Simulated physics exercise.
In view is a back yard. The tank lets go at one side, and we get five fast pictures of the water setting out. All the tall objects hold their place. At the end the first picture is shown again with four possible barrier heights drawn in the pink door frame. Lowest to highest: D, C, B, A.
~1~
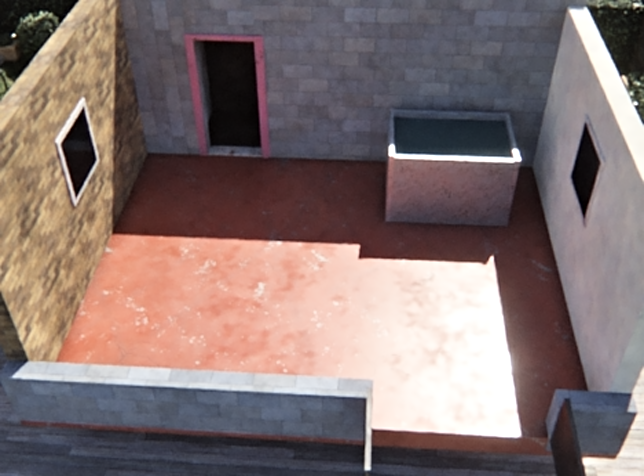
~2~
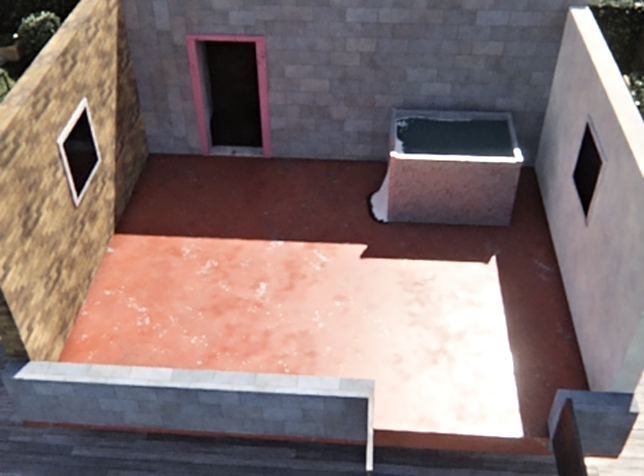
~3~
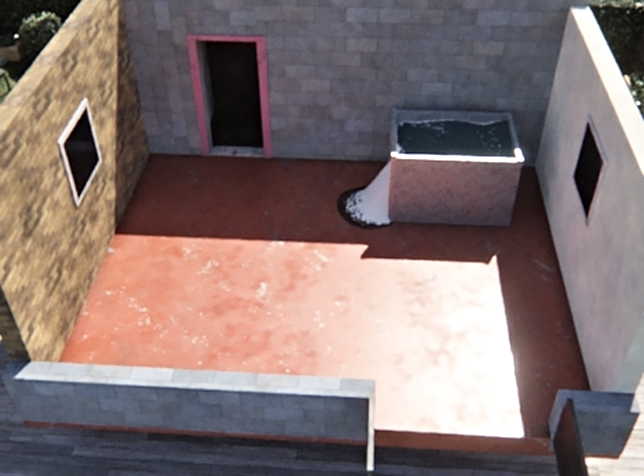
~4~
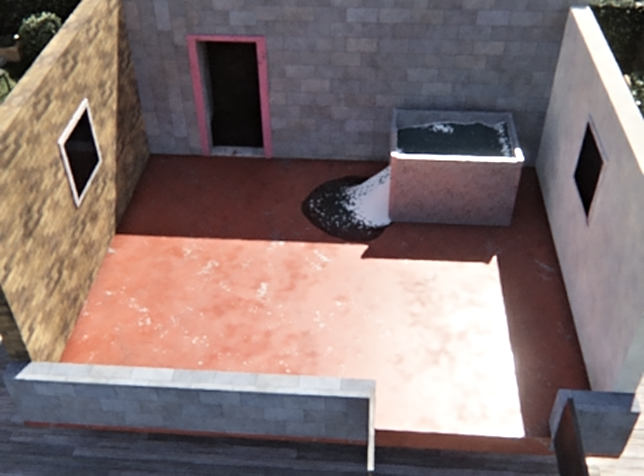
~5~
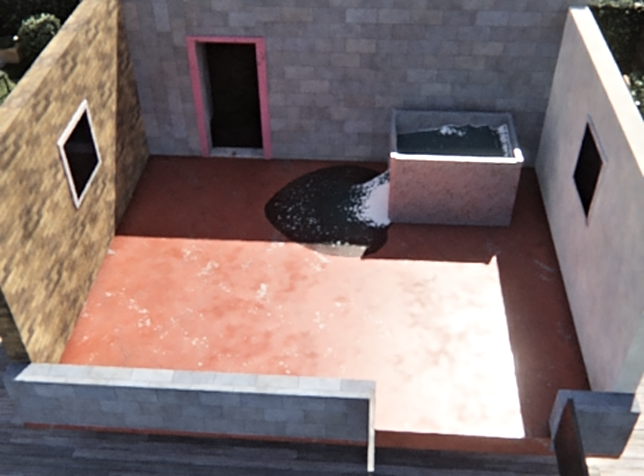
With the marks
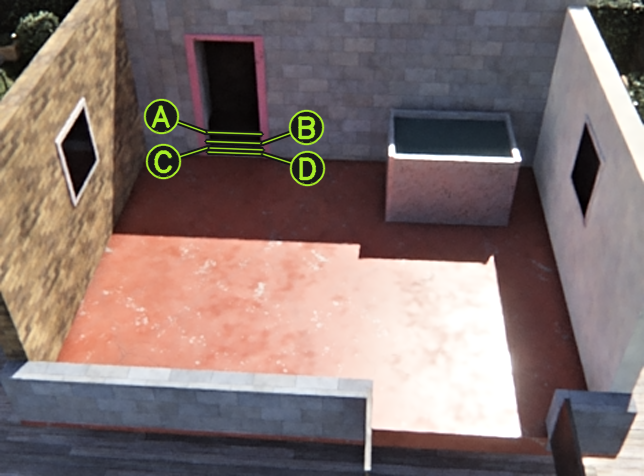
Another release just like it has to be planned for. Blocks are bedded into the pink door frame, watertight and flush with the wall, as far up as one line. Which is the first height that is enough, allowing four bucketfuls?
Go for C.
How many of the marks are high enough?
Three of the four.
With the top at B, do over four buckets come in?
No, not at all.
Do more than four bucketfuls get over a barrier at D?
Yes, that goes wrong.
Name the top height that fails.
It is D.
On the marked copy, A at (233, 133); B at (234, 142); C at (235, 148); D at (235, 153); from the bottom up D, C, B, A.
For height A, nothing gets over.
For height B, nothing gets over.
For height C, a splash gets over, under a bucket.
For height D, about 7 bucketfuls get in.
